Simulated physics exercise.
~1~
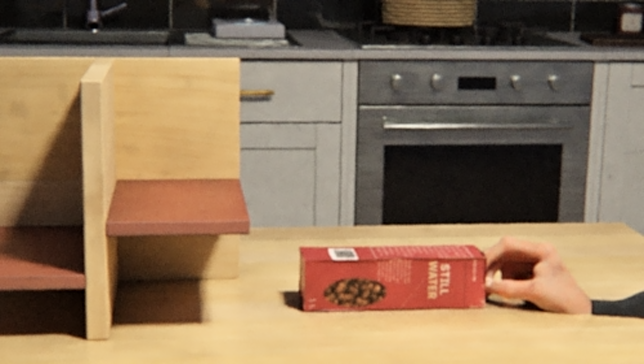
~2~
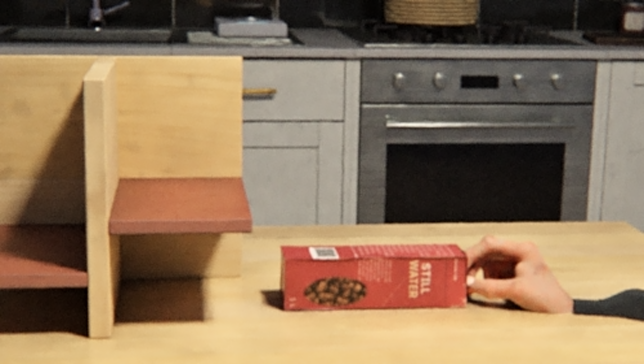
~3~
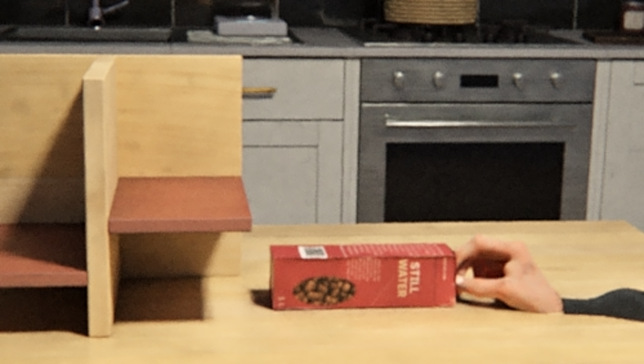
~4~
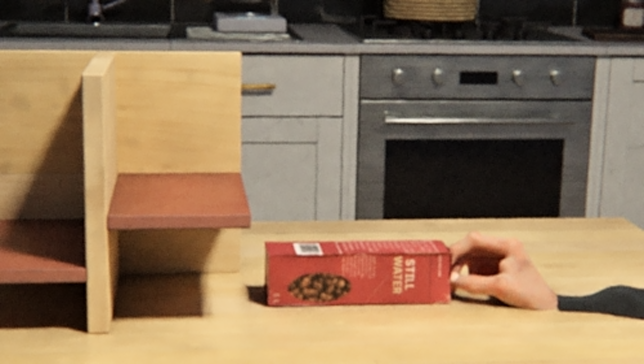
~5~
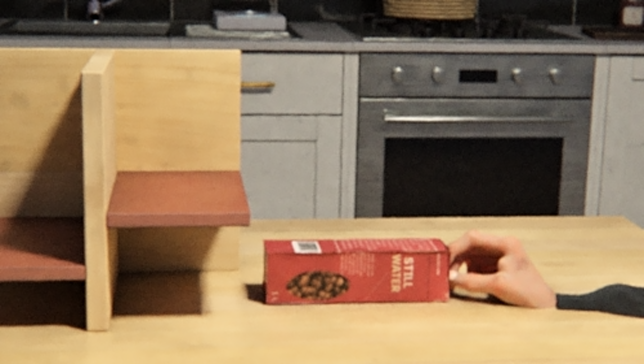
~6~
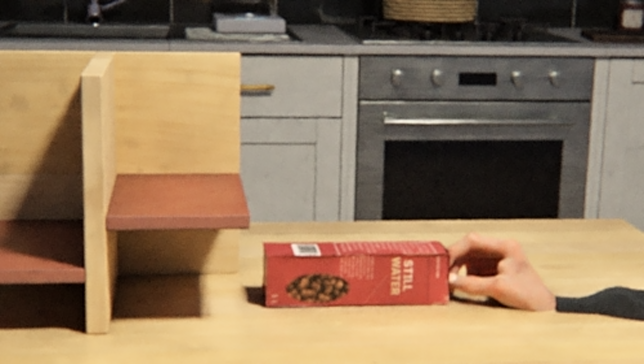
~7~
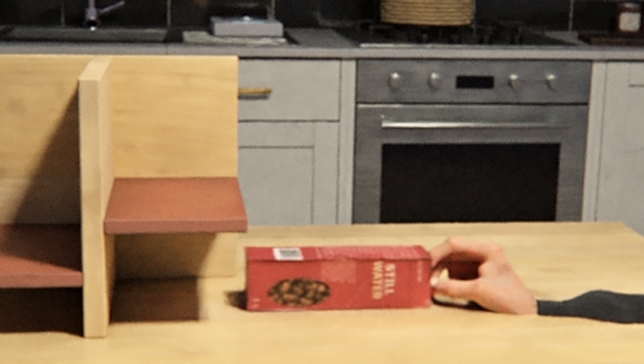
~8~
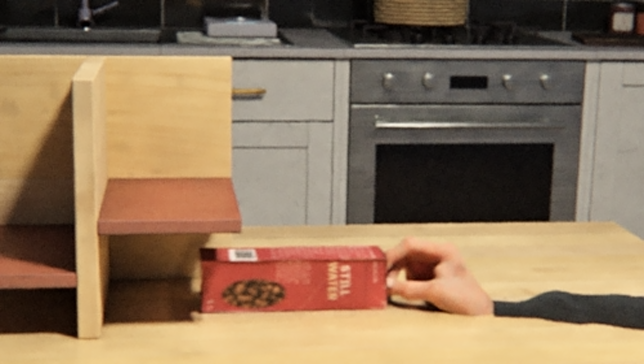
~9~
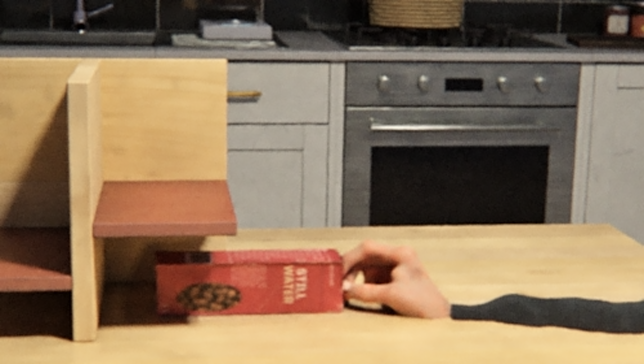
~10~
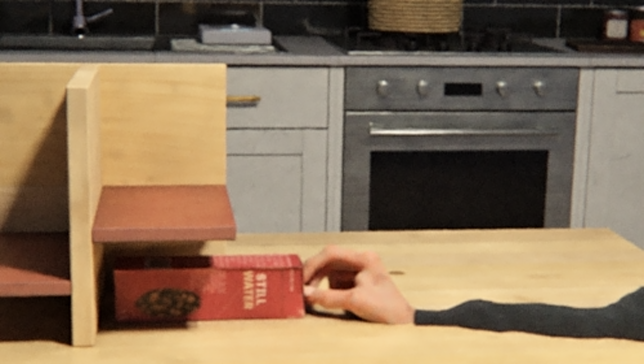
On a wooden table in a kitchen, a hand pushes a red carton lying on its side leftward, pauses briefly, then continues toward a wooden unit with reddish shelves. The carton slides into the space beneath the right-hand shelf, with the fingers still at its outer end.
